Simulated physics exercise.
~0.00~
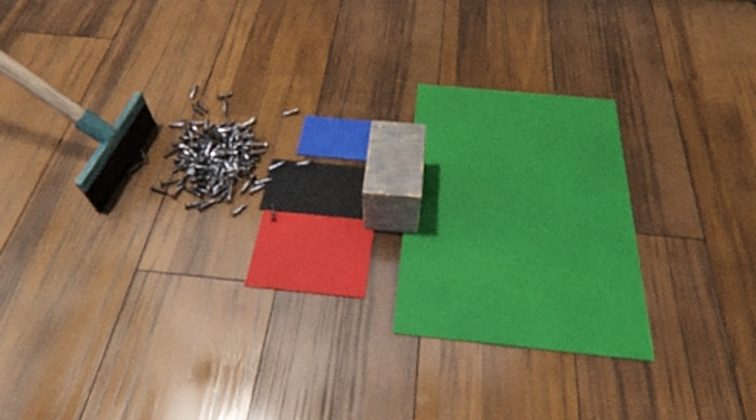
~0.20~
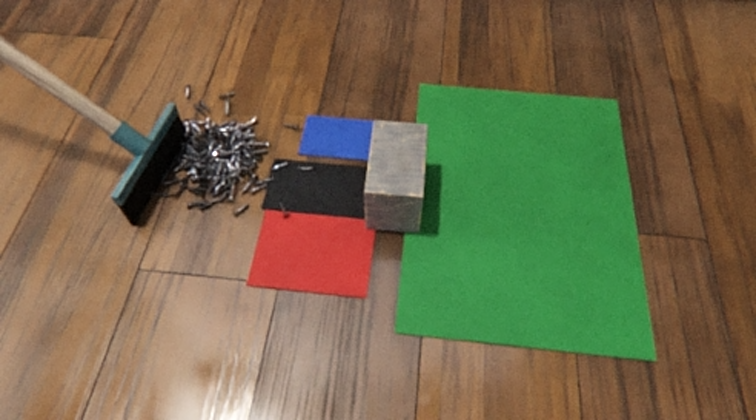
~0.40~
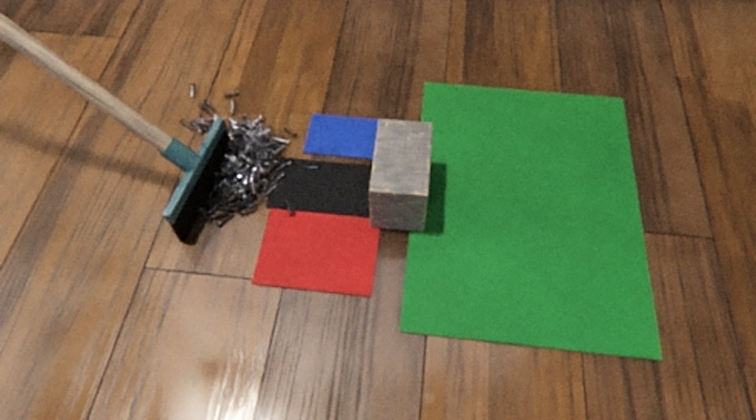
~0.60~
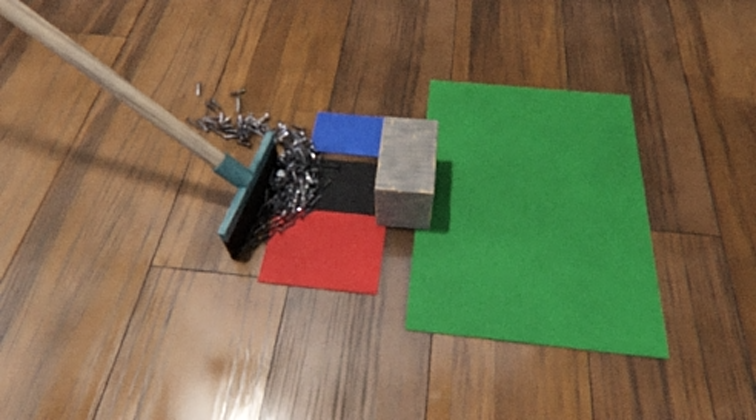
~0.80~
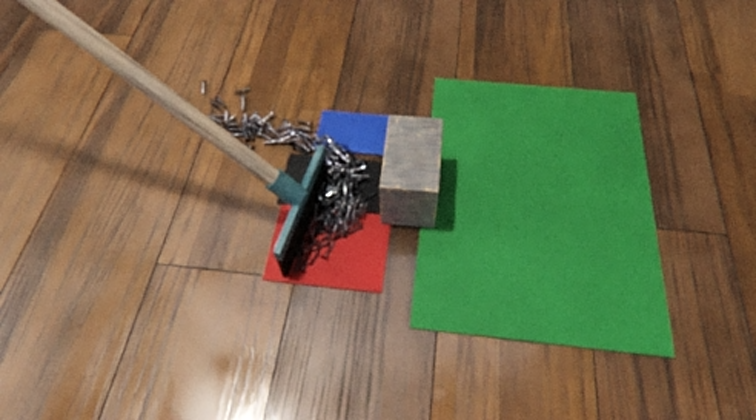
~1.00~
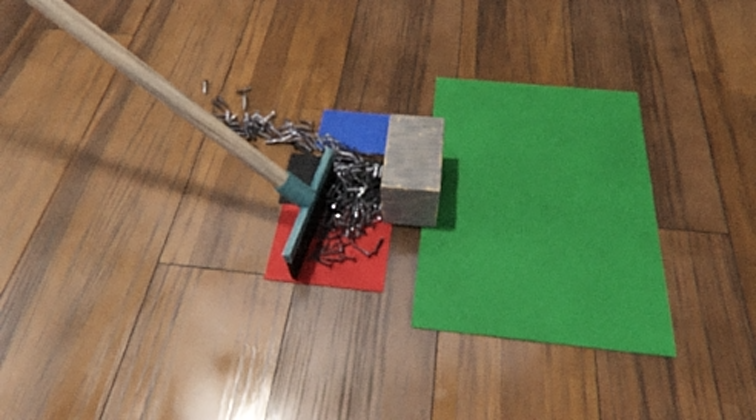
The footage shows a long-handled squeegee pushing a pile of small metal screws rightward across a wooden floor toward a fixed-looking block, spreading them over black, red and blue mats. It stops with screws bunched before the block, others trailing behind, and the green mat clear.
